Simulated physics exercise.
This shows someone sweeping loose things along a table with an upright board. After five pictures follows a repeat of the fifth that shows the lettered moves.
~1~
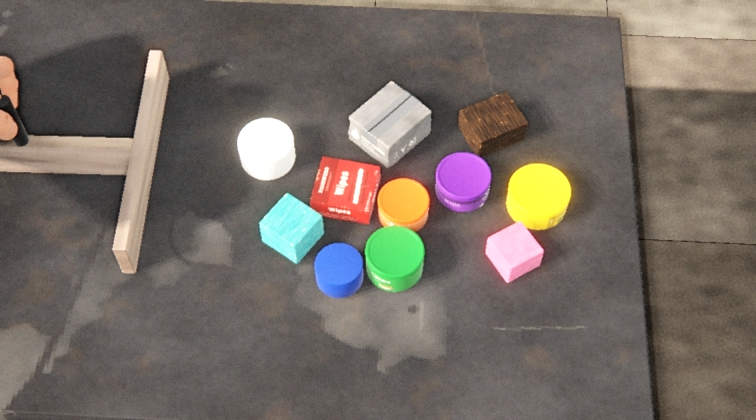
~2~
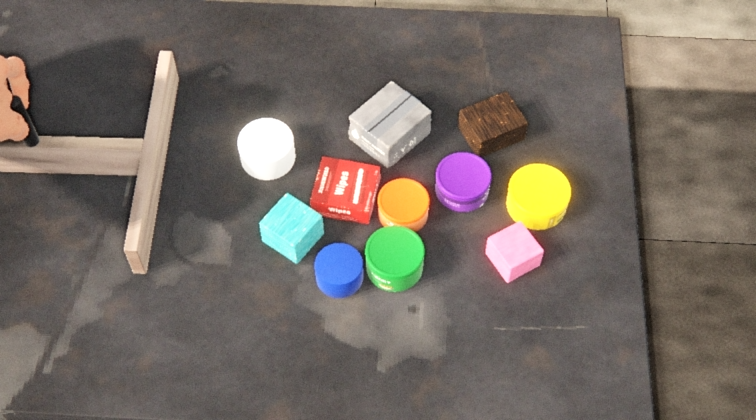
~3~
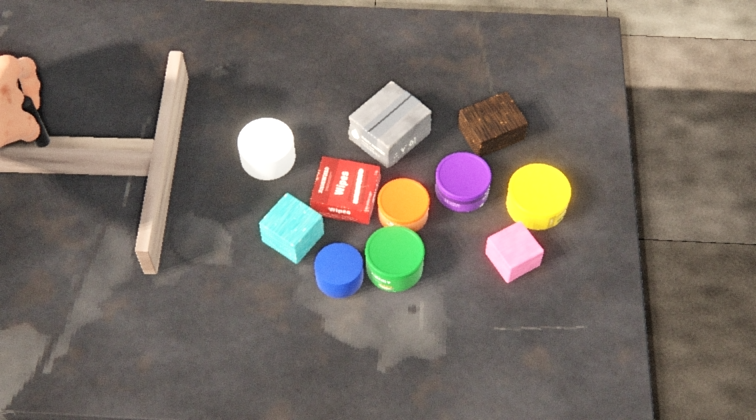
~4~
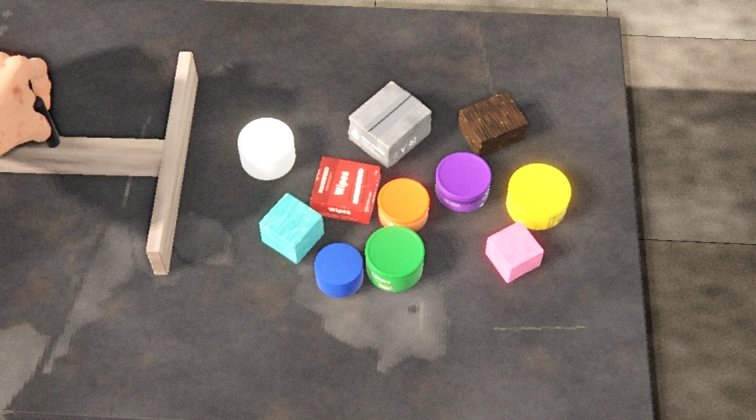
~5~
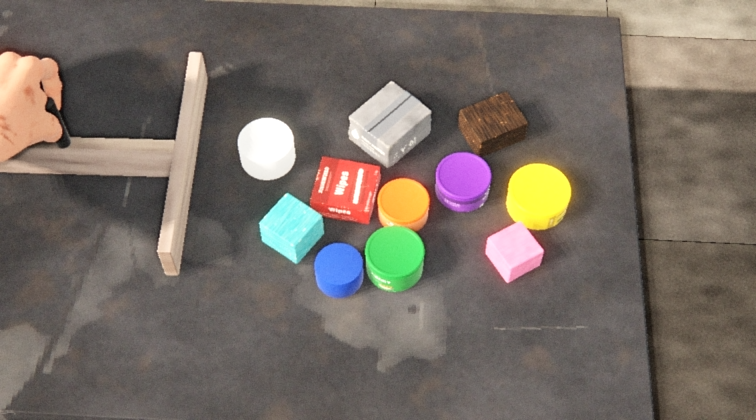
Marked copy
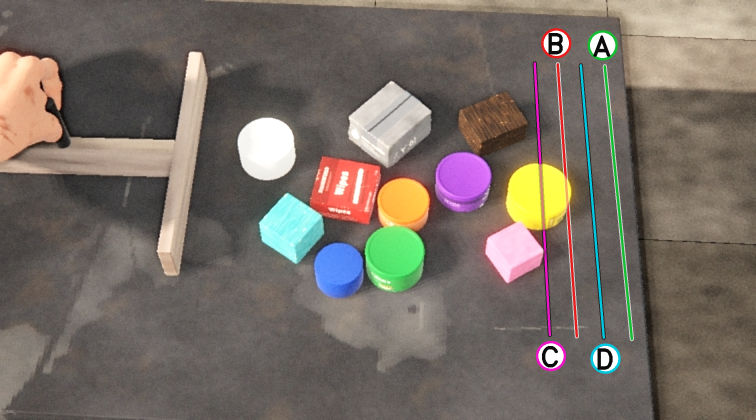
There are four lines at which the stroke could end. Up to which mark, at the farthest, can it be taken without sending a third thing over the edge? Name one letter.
It should halt at C.
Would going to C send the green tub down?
By then, no.
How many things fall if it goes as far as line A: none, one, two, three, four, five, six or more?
In all, six or more.
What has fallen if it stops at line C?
It is the yellow jar.
On the marked copy, A at (617, 192); B at (567, 190); C at (542, 189); D at (591, 191).
With C. Early on, board (309, 152); grey box (401, 121); white pot (346, 144).
Further on, board (439, 157); yellow jar (569, 201); pink block (546, 266).
At the end, board (541, 162); yellow jar over the edge; black block (622, 109); one fallen.
As for the rest, A drops ten; B drops five; D drops six.
